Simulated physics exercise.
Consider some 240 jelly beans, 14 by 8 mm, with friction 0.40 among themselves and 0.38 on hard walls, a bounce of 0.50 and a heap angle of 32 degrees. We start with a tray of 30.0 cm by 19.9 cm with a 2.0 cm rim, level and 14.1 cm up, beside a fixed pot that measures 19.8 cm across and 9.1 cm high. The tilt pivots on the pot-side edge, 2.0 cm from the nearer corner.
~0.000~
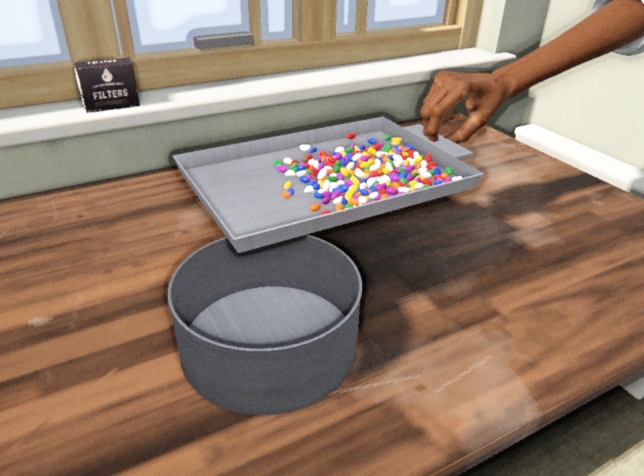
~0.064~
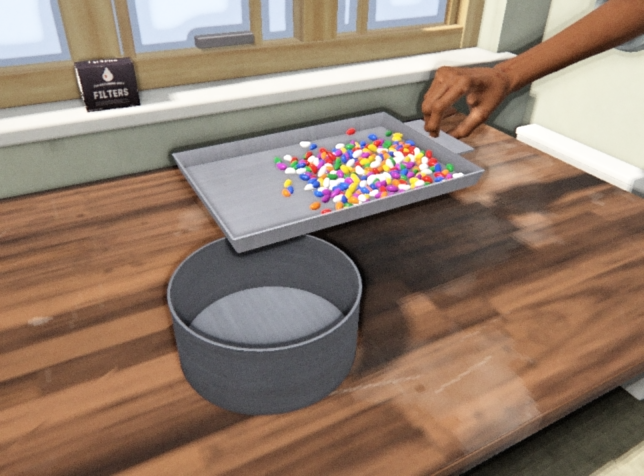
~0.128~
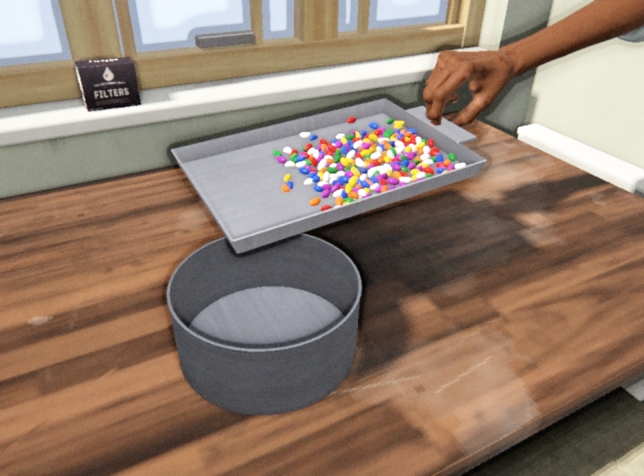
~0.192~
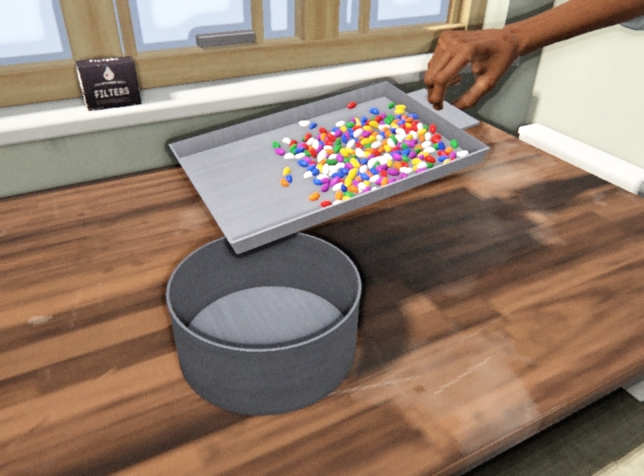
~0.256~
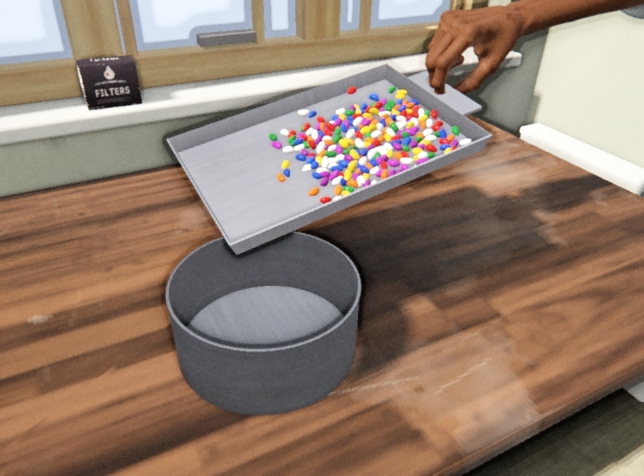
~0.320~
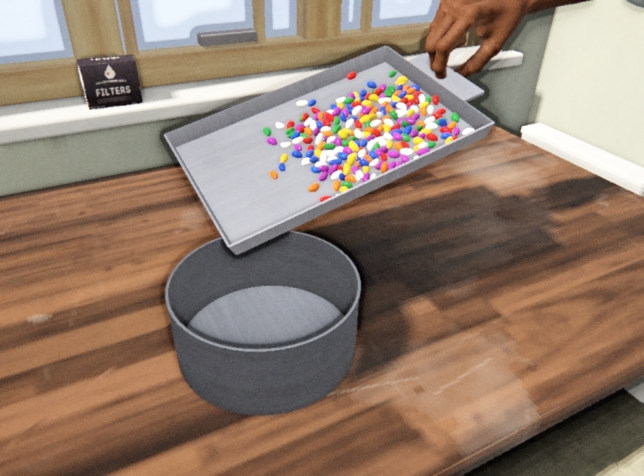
Grey tray of colourful jelly beans tilting gradually as a hand raises its right end, its left edge above a round pot.
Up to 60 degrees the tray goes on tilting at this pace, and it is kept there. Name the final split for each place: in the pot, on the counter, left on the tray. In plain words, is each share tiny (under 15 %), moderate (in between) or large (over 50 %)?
Outcome: Pot: A majority share; counter: A meagre amount; left on the tray: A reasonable amount.
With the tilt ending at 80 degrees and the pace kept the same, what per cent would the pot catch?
Then about 90 per cent.
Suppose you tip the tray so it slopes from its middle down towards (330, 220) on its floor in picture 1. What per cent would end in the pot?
That comes to around 30 per cent.
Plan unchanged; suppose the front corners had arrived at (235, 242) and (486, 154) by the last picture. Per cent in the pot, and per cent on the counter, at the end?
Split: Pot = 25, counter = 5.
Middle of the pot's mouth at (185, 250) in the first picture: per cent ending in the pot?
I'd expect near 15 per cent.
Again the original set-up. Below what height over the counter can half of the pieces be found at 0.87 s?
Median height: Approx. 20 cm.
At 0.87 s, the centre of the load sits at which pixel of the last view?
At that time the load is centred around (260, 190).
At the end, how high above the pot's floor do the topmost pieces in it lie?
Some 2.5 cm.
After 0.65 s, tilt 38 degrees; the tray holds 100 %, the pot 0 %.
After 0.87 s, tilt 52 degrees; the tray holds 95 %, the pot 0 %.
After 1.20 s, tilt 60 degrees; the tray holds 45 %, the pot 40 %.
At rest (2.4 s), pot 65 %, counter 5 %, tray 35 %.
